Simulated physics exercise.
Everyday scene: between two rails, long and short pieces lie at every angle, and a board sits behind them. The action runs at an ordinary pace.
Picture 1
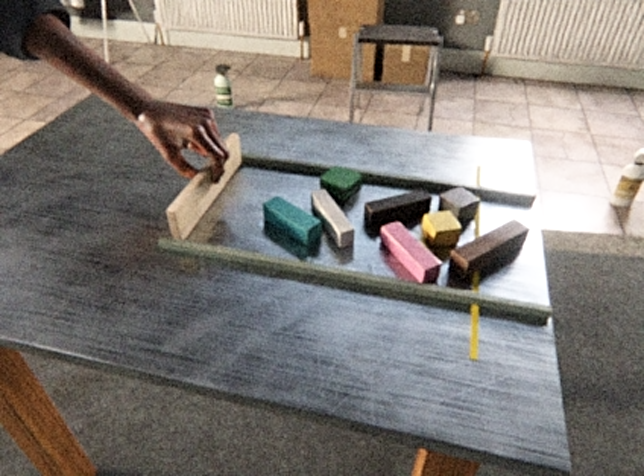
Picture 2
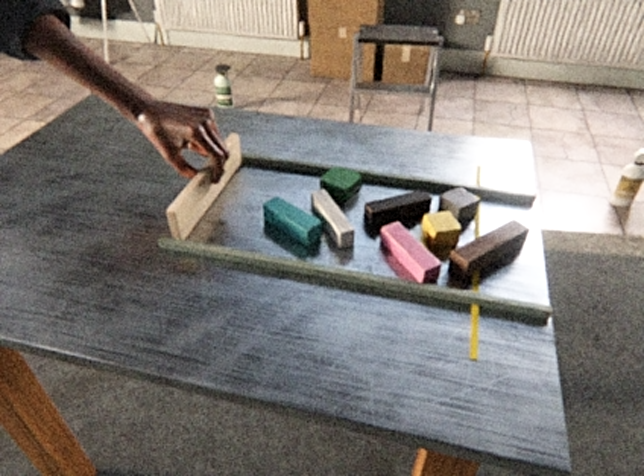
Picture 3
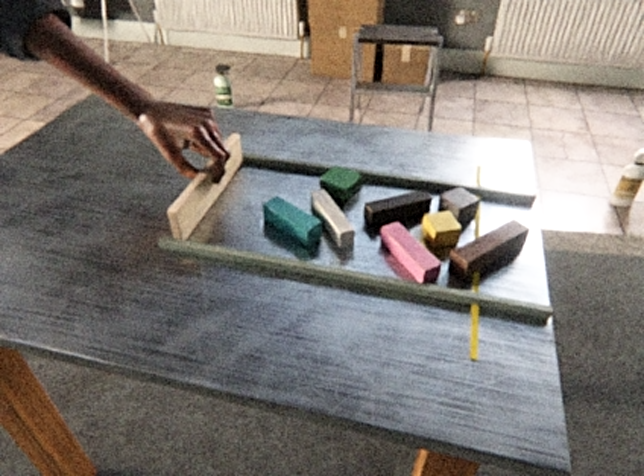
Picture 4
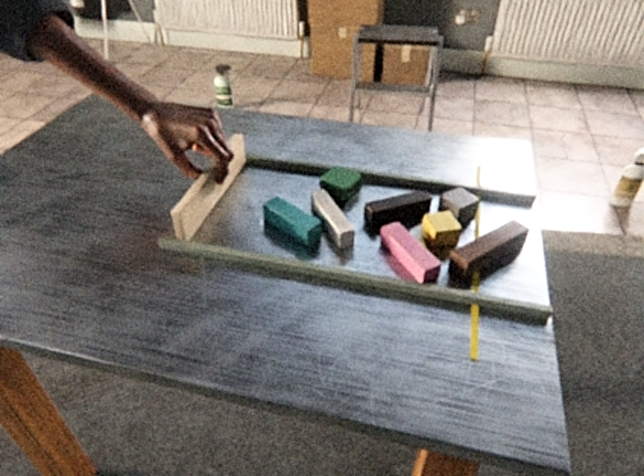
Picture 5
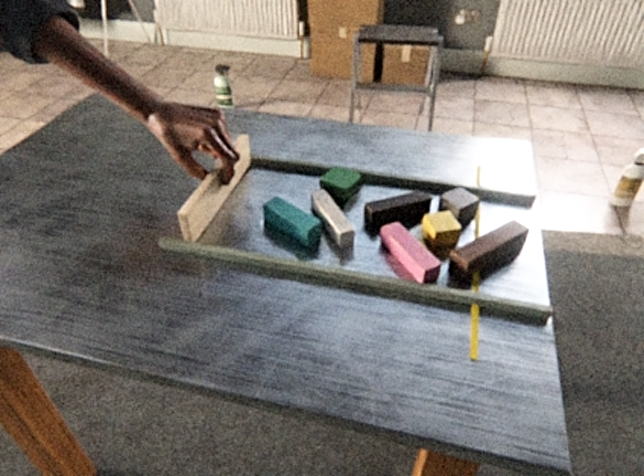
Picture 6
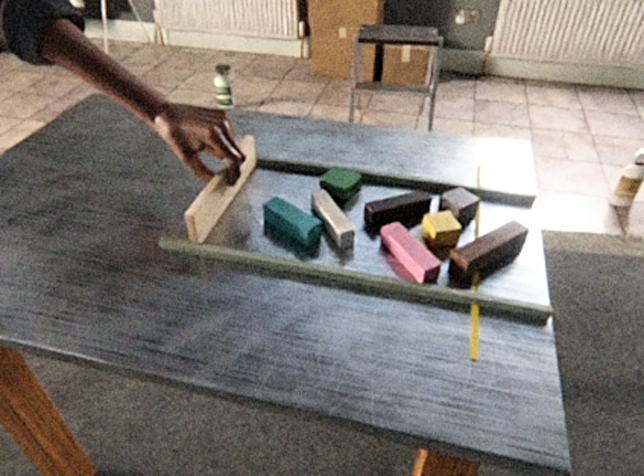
A hand slides a wooden board slightly right between two rails, behind scattered coloured blocks.
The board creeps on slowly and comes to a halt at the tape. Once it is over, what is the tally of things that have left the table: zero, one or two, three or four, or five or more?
A tally of three or four.
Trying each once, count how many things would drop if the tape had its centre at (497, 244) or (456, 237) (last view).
In that order 5 and 1.
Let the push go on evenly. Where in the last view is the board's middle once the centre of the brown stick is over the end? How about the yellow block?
Middle approx. at (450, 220), then approx. at (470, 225).
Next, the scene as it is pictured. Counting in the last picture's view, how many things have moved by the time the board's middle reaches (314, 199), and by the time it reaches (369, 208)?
Moved so far: 3, later 6.
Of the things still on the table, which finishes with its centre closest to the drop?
It's the pink bar that ends up nearest.
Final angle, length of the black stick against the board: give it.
Misalignment: Close to 0°.
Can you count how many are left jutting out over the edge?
Overhanging ones - 1.
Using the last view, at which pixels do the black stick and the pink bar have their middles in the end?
Near (523, 214) and (536, 266).
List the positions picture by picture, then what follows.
Brown stick (490, 247); grey block (458, 205); yellow block (441, 229); board (209, 183); tape (477, 240), in the first frame.
Grey block (458, 205); white bar (332, 218), in the second frame.
Yellow block (441, 229); green case (341, 184), in the third frame.
Brown stick (490, 247); board (213, 184), in the fourth frame.
Grey block (458, 205); turquoise bar (292, 220), in the fifth frame.
Brown stick (490, 247); grey block (458, 205); yellow block (441, 229); board (225, 186); tape (477, 240), in the sixth frame.
Soon after, none off yet; brown stick at rest near (490, 247); grey block at rest near (458, 205); yellow block at rest near (441, 229).
At rest, the number that fall off is three or four; fallen, yellow block, grey block and brown stick.
